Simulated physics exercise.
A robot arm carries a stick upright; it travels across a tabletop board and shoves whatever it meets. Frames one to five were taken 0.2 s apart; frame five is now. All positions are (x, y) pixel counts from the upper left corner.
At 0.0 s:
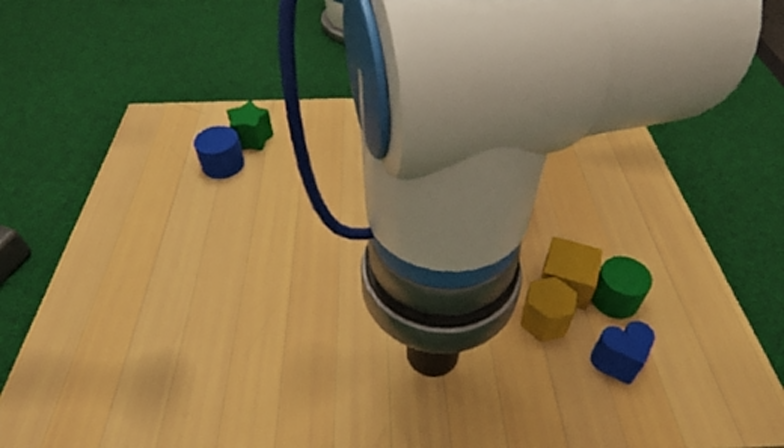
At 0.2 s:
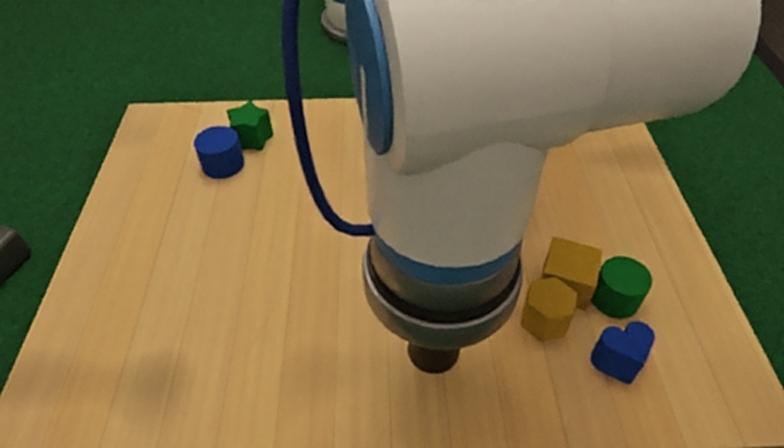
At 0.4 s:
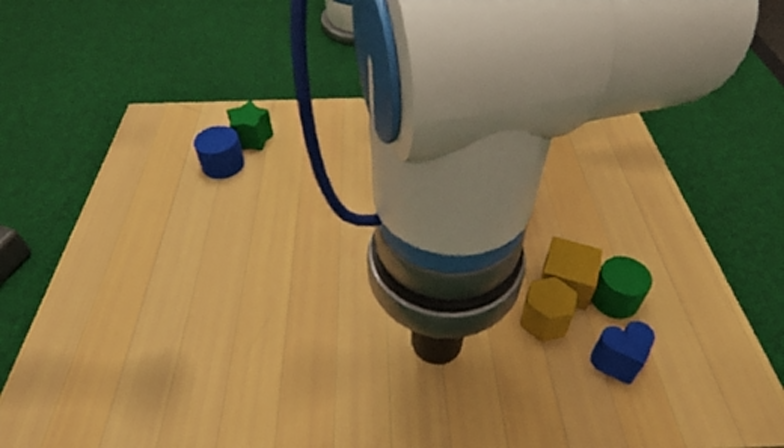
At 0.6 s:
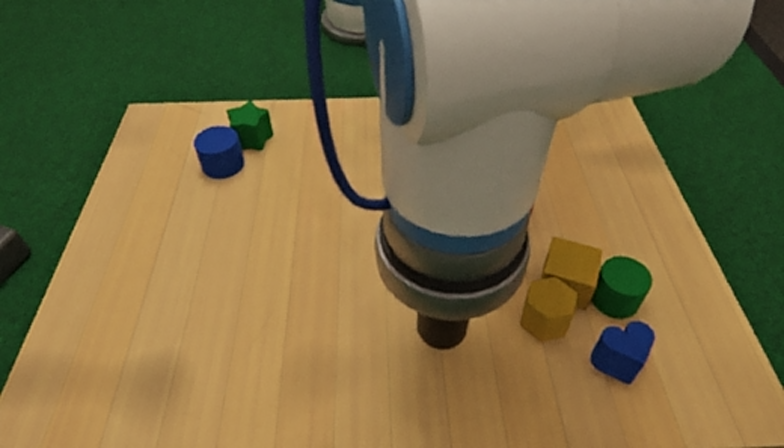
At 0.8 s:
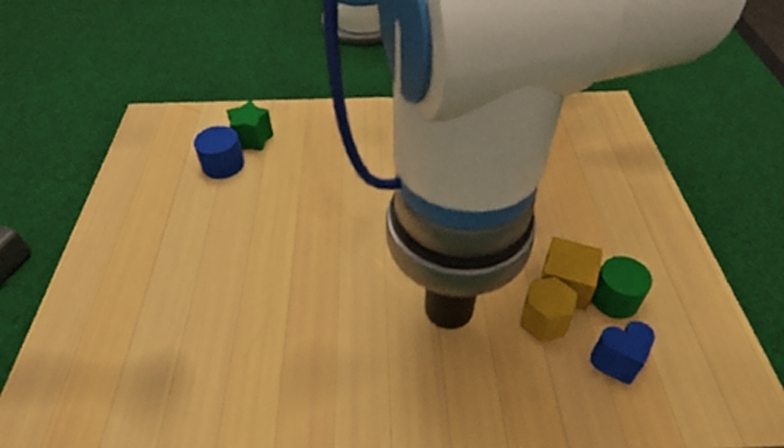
On a wooden table, a robot arm moves slightly up and right between scattered blocks.
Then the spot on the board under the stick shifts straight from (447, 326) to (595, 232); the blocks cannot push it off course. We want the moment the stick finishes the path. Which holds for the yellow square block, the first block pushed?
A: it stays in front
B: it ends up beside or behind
I choose B.
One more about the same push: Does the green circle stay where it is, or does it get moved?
Moved.
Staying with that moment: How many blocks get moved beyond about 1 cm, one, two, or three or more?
Two of them.
One third of the way, stick at (504, 272); nothing pushed yet.
Two thirds of the way, stick at (555, 240); yellow square block at (607, 253), turned 25° clockwise; green circle at (652, 281).
At the end, stick at (602, 214); red circle in place; yellow square block at (615, 251), turned 35° clockwise; green circle at (658, 283).
